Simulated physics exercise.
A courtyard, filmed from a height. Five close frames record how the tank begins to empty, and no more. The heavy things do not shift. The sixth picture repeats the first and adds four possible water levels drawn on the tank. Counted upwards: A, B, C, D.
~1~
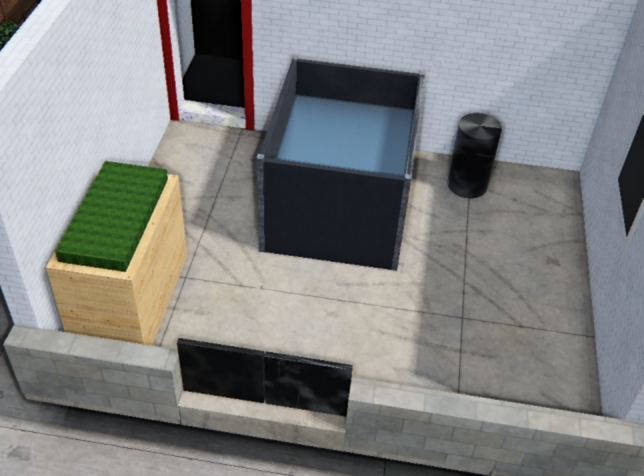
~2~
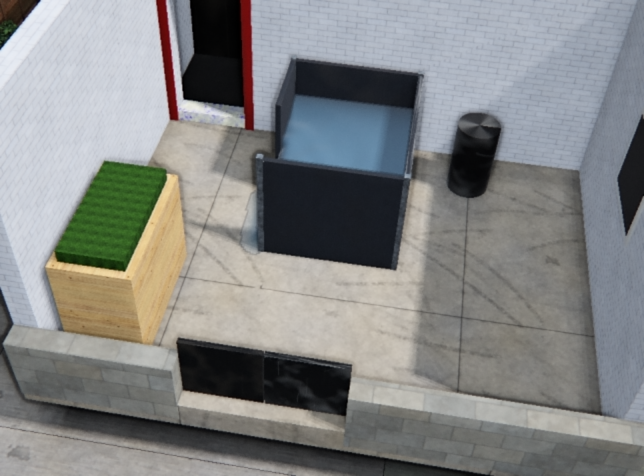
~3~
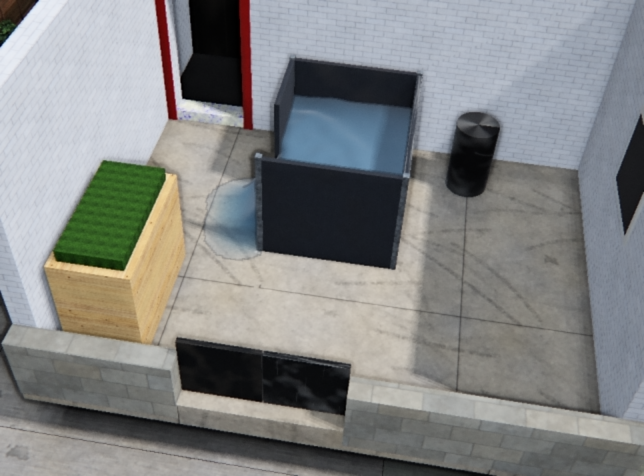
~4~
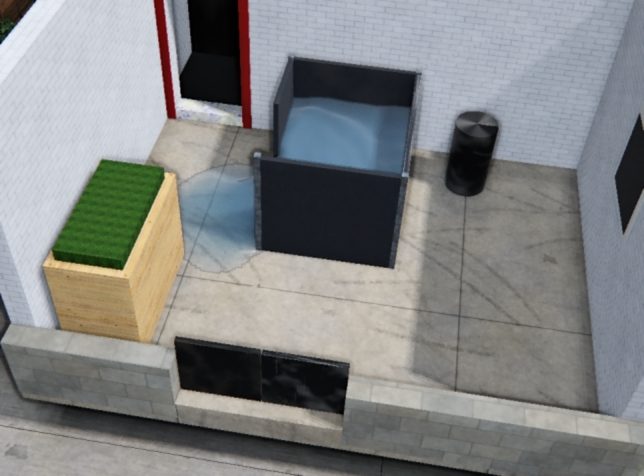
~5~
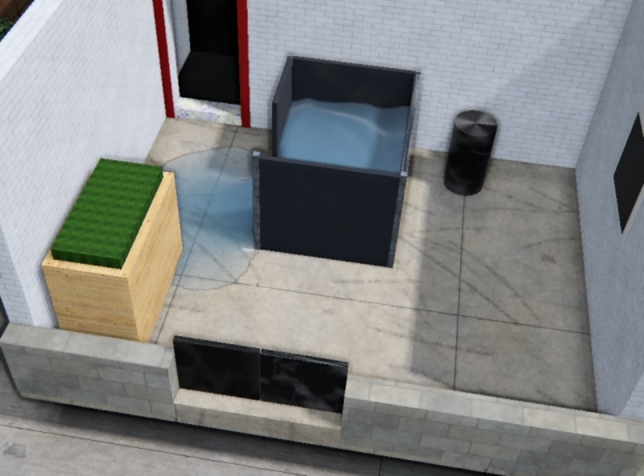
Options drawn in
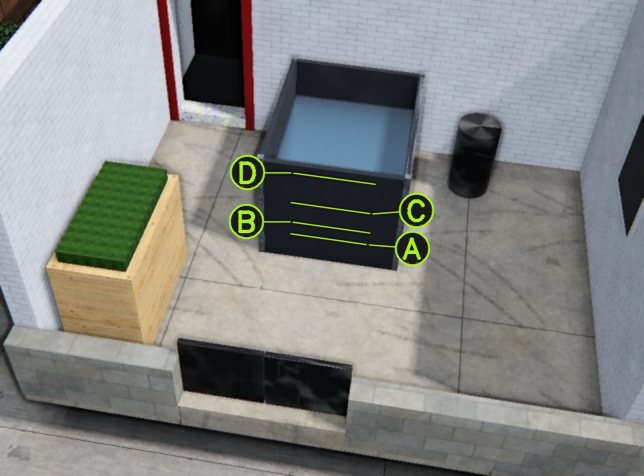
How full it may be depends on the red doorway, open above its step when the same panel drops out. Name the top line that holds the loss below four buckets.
Mark A just does it.
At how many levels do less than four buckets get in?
One of them.
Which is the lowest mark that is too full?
Here it is mark B.
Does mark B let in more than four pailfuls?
Yes, it does.
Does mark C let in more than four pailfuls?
Yes, that goes wrong.
In lime, A at (329, 239); B at (330, 227); C at (331, 208); D at (333, 178); from the bottom up A, B, C, D.
For mark A, a bucket or two gets in.
For mark B, about 9 bucketfuls get in.
For mark C, dozens of bucketfuls pour in.
For mark D, dozens of bucketfuls pour in.
